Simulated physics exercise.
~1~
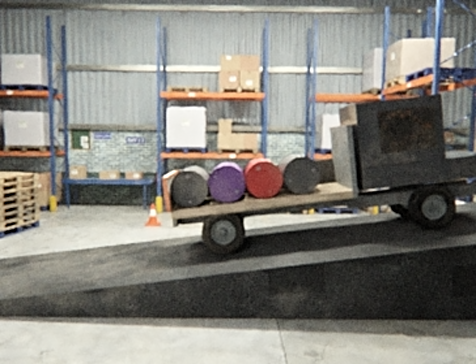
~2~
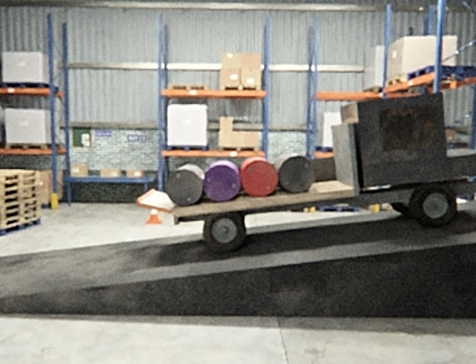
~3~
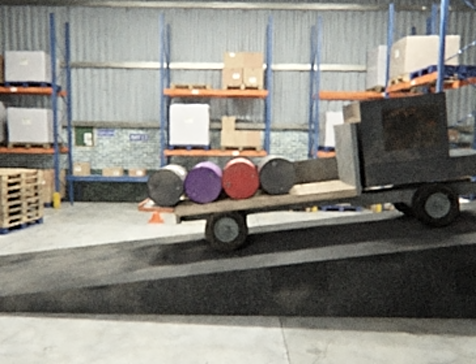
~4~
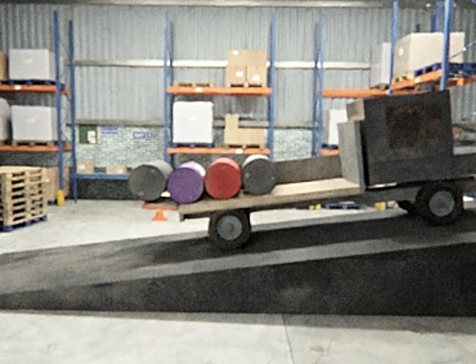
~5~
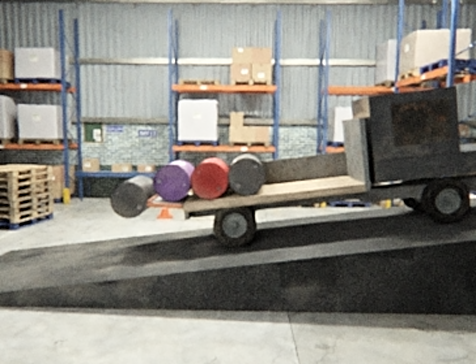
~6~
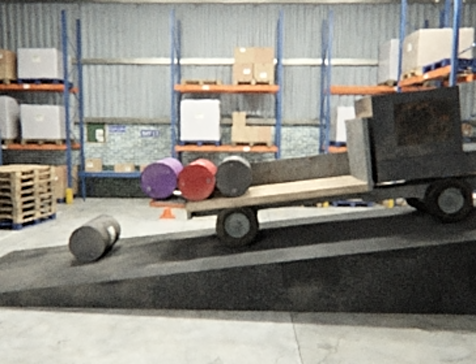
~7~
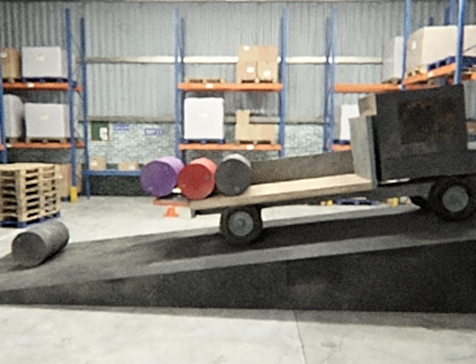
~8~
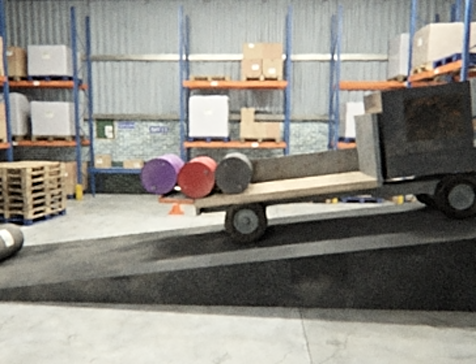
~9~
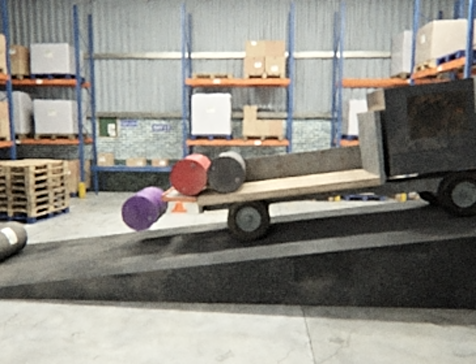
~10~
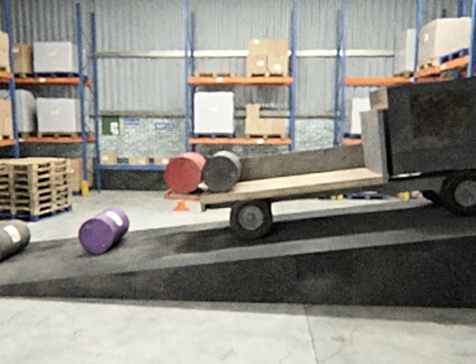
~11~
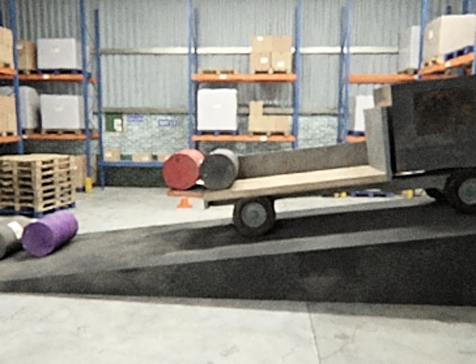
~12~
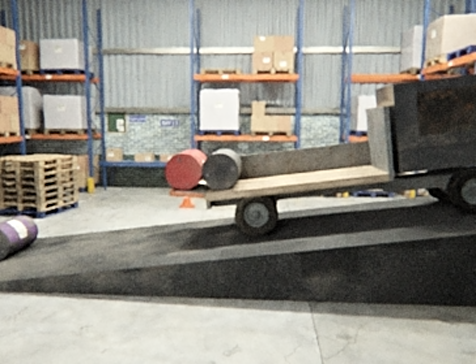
Four drums rolling left down a tilted truck bed in a warehouse, two dropping off the back, red and grey staying aboard.
